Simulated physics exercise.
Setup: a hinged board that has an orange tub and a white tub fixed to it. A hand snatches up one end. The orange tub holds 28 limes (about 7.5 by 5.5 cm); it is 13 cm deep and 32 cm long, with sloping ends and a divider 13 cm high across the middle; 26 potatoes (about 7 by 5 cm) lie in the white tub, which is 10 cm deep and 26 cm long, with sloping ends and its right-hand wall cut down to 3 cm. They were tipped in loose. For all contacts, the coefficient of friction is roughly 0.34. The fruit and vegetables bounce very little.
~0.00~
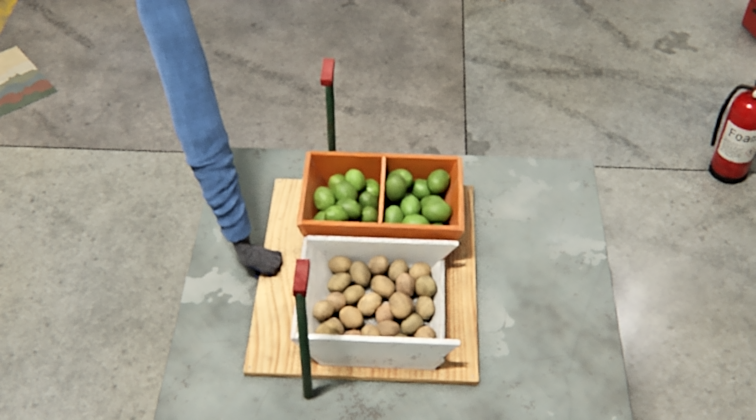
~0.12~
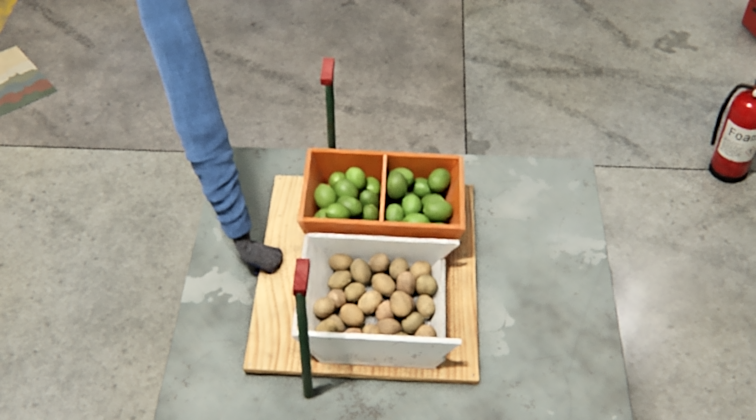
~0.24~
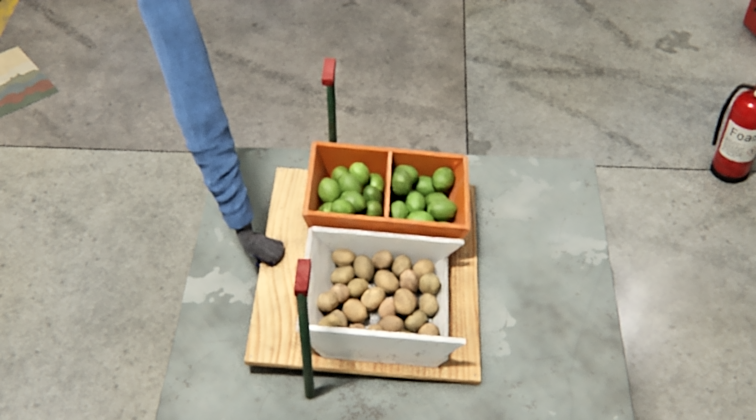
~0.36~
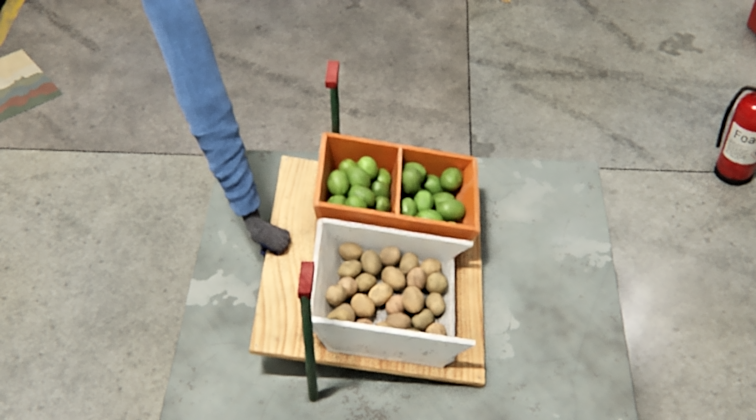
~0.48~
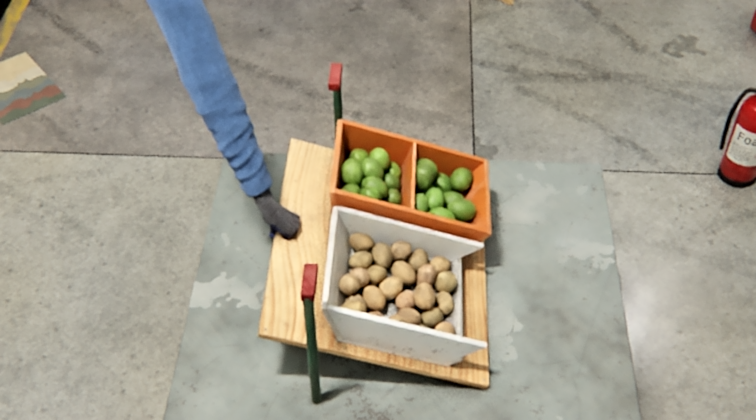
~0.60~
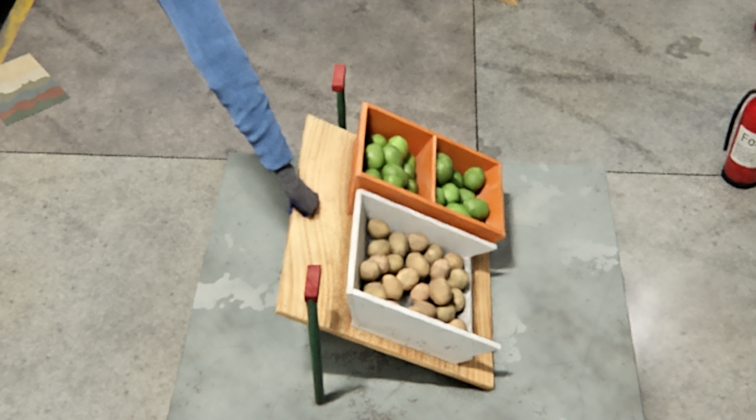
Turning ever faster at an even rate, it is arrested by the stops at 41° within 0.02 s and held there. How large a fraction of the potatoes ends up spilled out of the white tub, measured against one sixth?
The spilled fraction is larger than one sixth.
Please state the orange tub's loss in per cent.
The orange tub comes in at 0 in a hundred.
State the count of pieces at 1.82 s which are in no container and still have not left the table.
About 16 of them.
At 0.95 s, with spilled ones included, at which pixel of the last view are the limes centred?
In the last view, the centre sits near (448, 181).
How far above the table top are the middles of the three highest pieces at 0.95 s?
Height, averaged: Around 32 cm.
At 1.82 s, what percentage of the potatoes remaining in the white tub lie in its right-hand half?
Near 100 per cent.
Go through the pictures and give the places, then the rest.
In the first frame (we follow the rim corner now nearest the camera), white tub at (460, 342); orange tub at (459, 228); tilt 0°; nothing out yet.
In the second frame, white tub at (461, 341); orange tub at (461, 227); tilt 1°.
In the third frame, white tub at (466, 341); orange tub at (466, 227); tilt 5°.
In the fourth frame, white tub at (475, 343); orange tub at (475, 229); tilt 10°.
In the fifth frame, white tub at (487, 345); orange tub at (487, 231); tilt 18°.
In the sixth frame, white tub at (501, 347); orange tub at (502, 233); tilt 28°; nothing out yet.
After 0.71 s, the lift is arrested.
After 0.81 s, tilt 41°; 0 of 28 out of the orange tub and 0 of 26 out of the white tub.
After 0.95 s, tilt 41°; 0 of 28 out of the orange tub and 1 of 26 out of the white tub.
After 1.21 s, tilt 41°; 0 of 28 out of the orange tub and 9 of 26 out of the white tub.
Outcome (at 1.82 s), 0 of 28 out of the orange tub and 15 of 26 out of the white tub. Asked share, 15 of 26, 58 per cent.
